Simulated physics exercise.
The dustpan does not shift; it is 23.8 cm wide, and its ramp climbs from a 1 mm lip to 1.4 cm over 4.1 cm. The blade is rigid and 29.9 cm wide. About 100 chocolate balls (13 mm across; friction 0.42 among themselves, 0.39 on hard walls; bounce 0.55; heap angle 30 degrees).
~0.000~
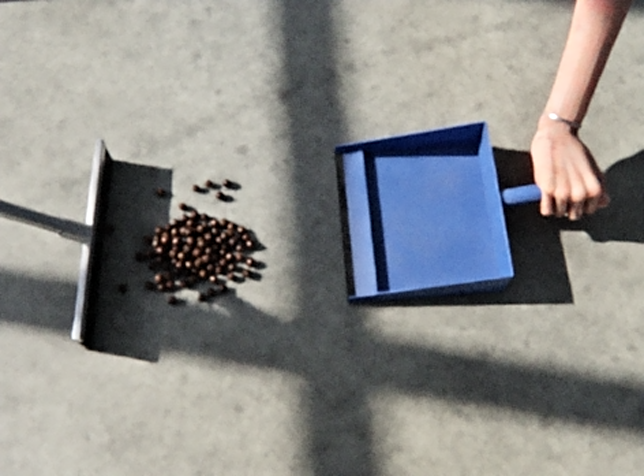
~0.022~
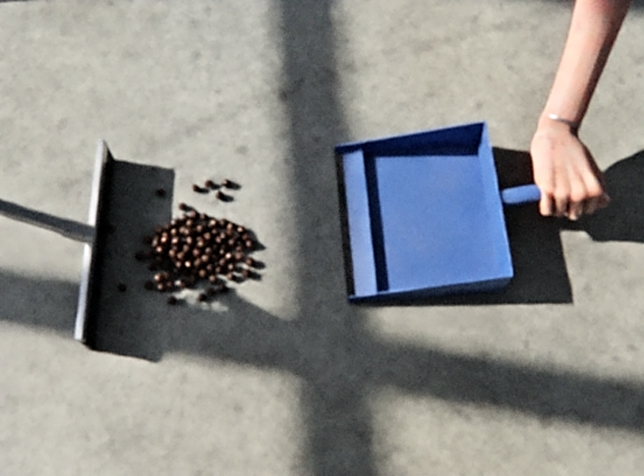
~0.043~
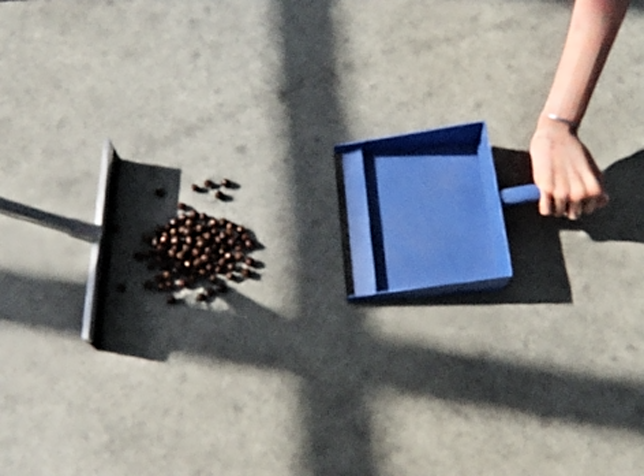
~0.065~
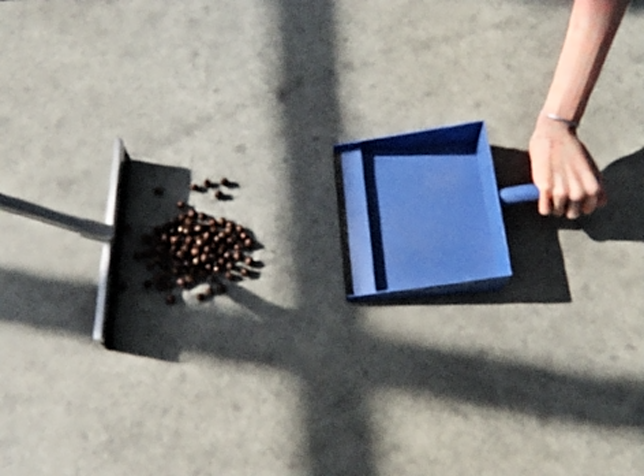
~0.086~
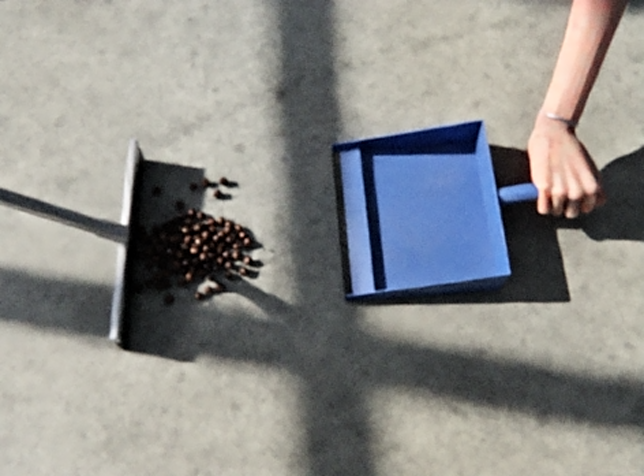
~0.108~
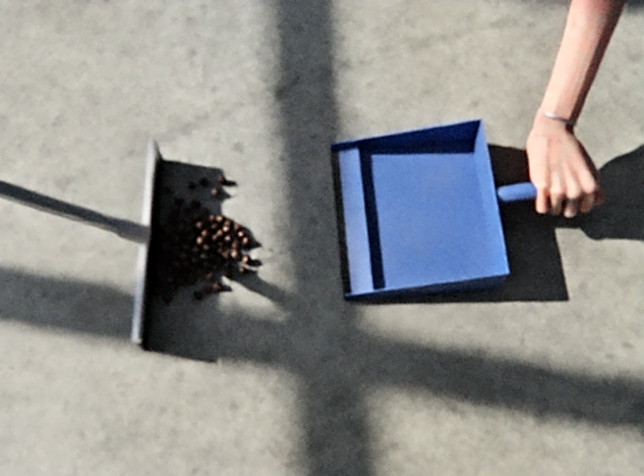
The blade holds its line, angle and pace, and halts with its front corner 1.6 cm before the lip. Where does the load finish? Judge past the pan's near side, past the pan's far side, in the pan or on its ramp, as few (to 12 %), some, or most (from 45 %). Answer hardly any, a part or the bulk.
Near side a part, far side hardly any, pan the bulk.
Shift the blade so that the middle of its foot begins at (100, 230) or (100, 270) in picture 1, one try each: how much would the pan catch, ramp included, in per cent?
Some 55 and 50 per cent.
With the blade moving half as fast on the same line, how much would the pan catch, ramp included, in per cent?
In that case some 45 per cent.
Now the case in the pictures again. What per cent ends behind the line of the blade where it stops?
Roughly 0 per cent.
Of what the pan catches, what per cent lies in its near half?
About 50 per cent.
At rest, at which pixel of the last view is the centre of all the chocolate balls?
Near (463, 236).
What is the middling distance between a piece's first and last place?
About 38 cm.
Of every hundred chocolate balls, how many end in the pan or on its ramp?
Roughly 50 per cent.
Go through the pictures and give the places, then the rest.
Blade from (79, 338) to (101, 145), moved 0.0 cm, 0 of the pieces shifted so far; middle of the pieces at (196, 249); pan at (429, 219), in the first picture.
Blade from (81, 338) to (104, 145), moved 0.4 cm, 0 of the pieces shifted so far; middle of the pieces at (196, 249), in the second picture.
Blade from (88, 338) to (110, 145), moved 1.4 cm, 1 of the pieces shifted so far; middle of the pieces at (196, 248), in the third picture.
Blade from (100, 338) to (120, 144), moved 3.1 cm, 1 of the pieces shifted so far; middle of the pieces at (195, 248), in the fourth picture.
Blade from (116, 339) to (135, 144), moved 5.4 cm, 3 of the pieces shifted so far; middle of the pieces at (193, 247), in the fifth picture.
Blade from (138, 339) to (154, 144), moved 8.5 cm, 59 of the pieces shifted so far; middle of the pieces at (196, 245); pan at (425, 217). Its pace works out near 1.47 m/s, heading 7 degrees towards the viewer's side, in the sixth picture.
After 0.21 s, middle of the blade 12 cm from the lip; 0 % over the lip, far side 0 %, near side 10 %.
Then, at 0.27 s, middle of the blade 5 cm from the lip; 15 % over the lip, far side 5 %, near side 20 %.
After 0.47 s, middle of the blade 3 cm from the lip; 65 % over the lip, far side 5 %, near side 20 %.
At rest (2.1 s), near side 20 %, far side 5 %, pan 50 %, in front of the lip or behind the blade 20 %.
